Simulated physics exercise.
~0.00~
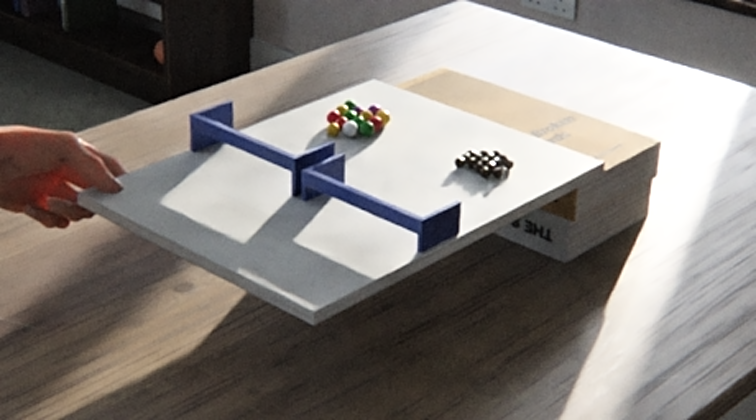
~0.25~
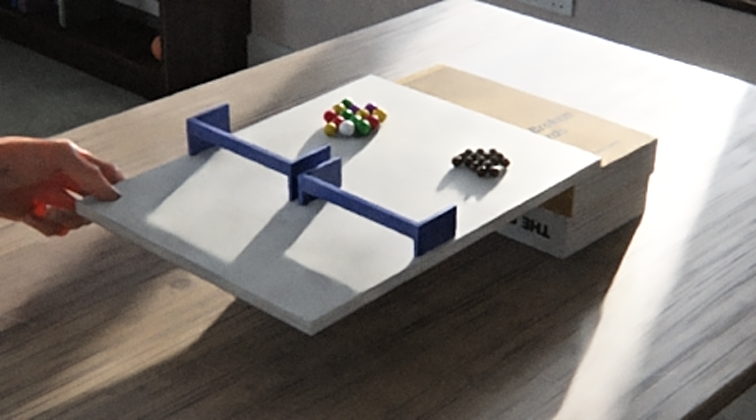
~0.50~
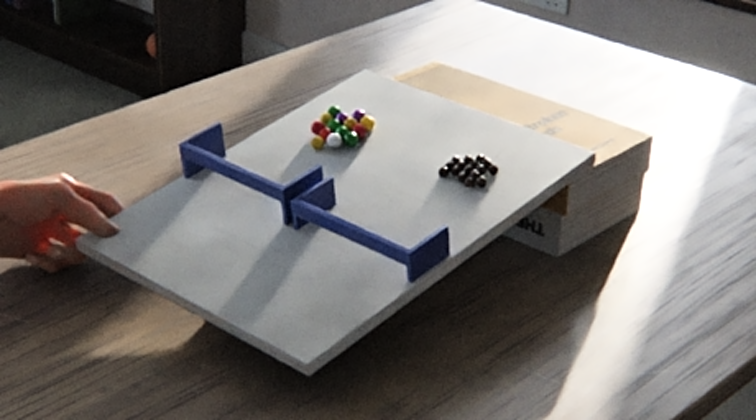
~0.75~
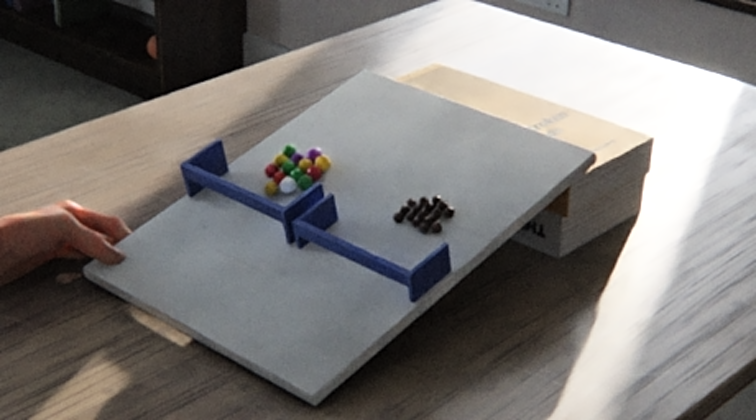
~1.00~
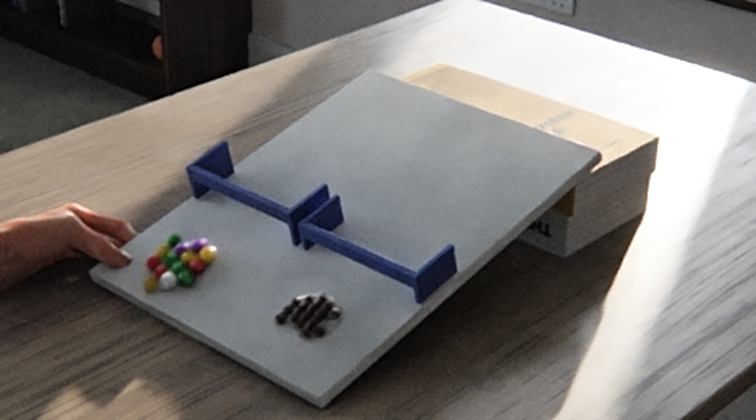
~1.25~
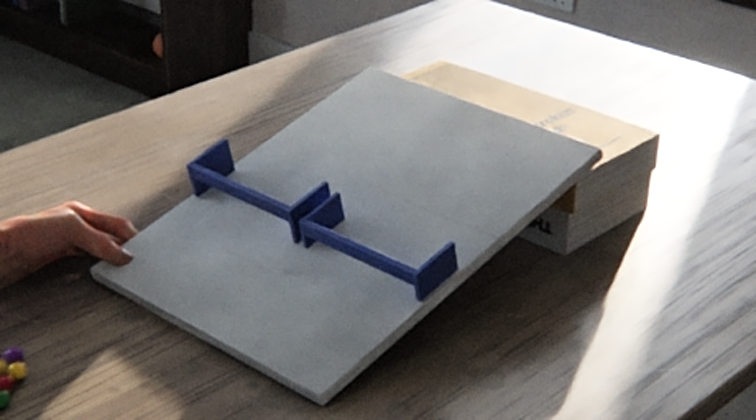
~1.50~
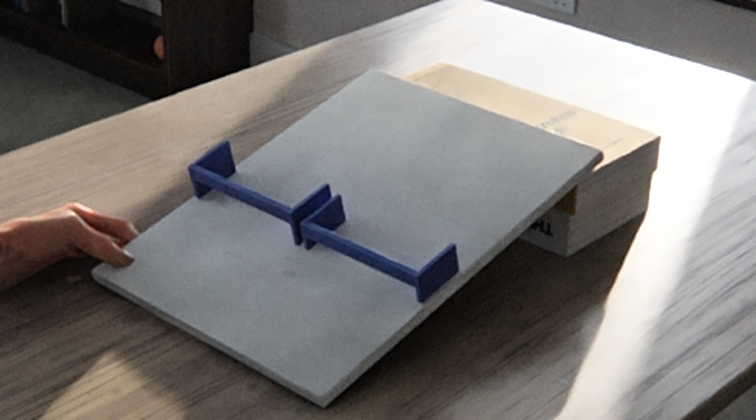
On a wooden surface streaked with sunlight, a slightly swaying view looks down at a pale grey board whose far end rests on a pile of books at the right, while a hand at the left holds its near end. Two blue barriers stand across the board, with a cluster of multicoloured balls and a cluster of dark pieces behind them. The hand lowers the board, steepening its slope. Both clusters slide down toward the barriers, then appear beyond them on the lower part. They leave the board, some coloured balls briefly showing at the lower left, and finally only the barriers remain on the still, tilted board.
